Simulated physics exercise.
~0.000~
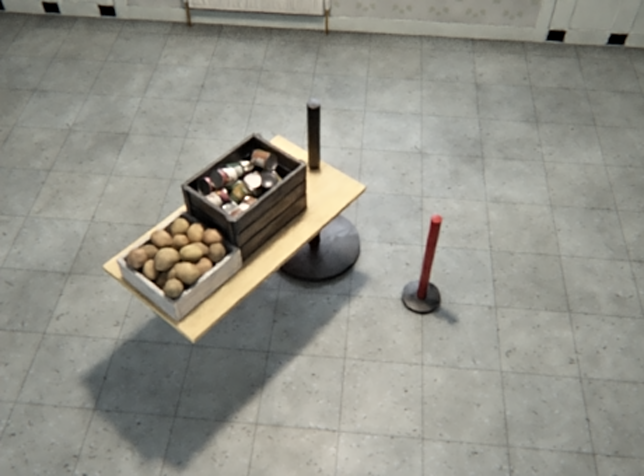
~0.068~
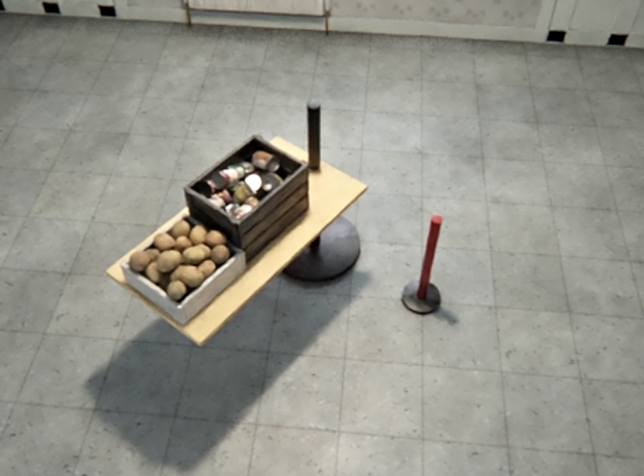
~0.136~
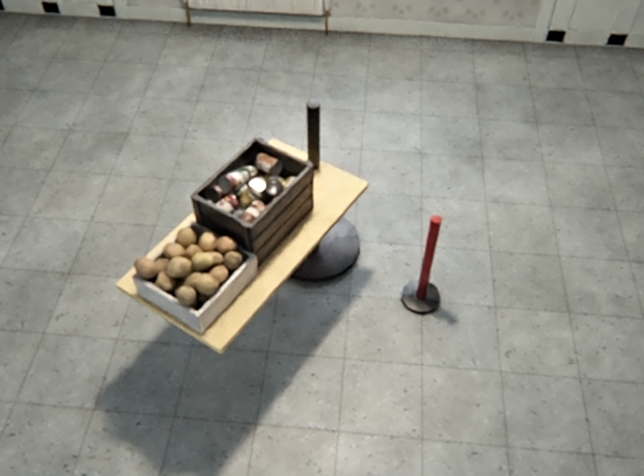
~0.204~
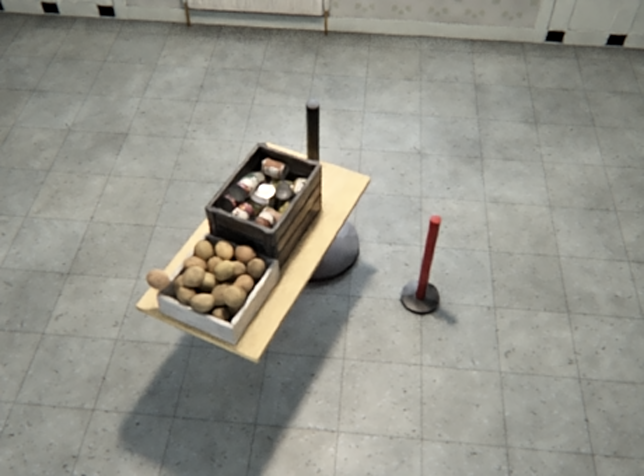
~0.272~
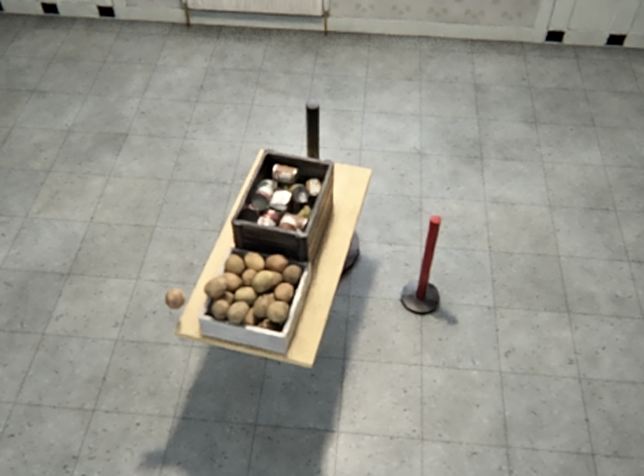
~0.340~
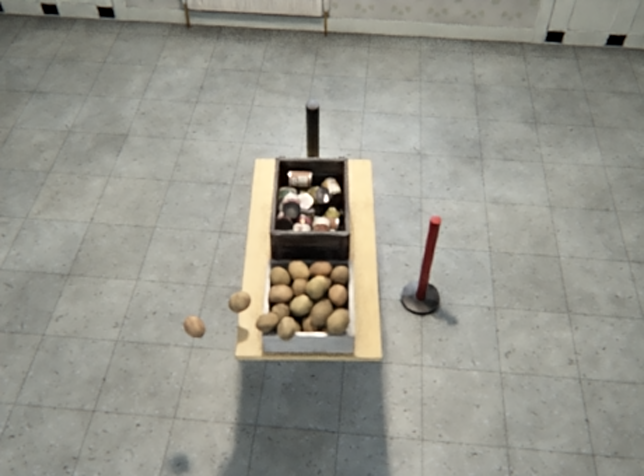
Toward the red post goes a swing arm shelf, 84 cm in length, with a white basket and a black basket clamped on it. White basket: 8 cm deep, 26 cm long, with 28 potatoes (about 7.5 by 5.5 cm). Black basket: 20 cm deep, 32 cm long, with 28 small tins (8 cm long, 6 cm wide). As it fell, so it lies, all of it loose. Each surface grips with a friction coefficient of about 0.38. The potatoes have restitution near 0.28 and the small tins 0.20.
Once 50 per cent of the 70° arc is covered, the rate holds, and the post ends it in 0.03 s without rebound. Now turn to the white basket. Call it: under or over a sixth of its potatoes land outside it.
Over.
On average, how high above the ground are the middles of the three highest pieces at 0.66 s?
Their middles sit some 70 cm up.
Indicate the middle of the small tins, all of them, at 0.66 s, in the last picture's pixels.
Near (367, 209) in pixels.
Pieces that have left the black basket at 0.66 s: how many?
Black basket - close to 0.
After 0.46 s, it reaches the stop.
After 0.54 s, white basket 21 in, 7 out and black basket 28 in, 0 out.
After 0.66 s, white basket 19 in, 9 out and black basket 28 in, 0 out.
After 0.88 s, white basket 19 in, 9 out and black basket 28 in, 0 out.
When it is over (at 1.32 s), white basket 19 in, 9 out and black basket 28 in, 0 out. Asked share, 9 of 28, 32 per cent.
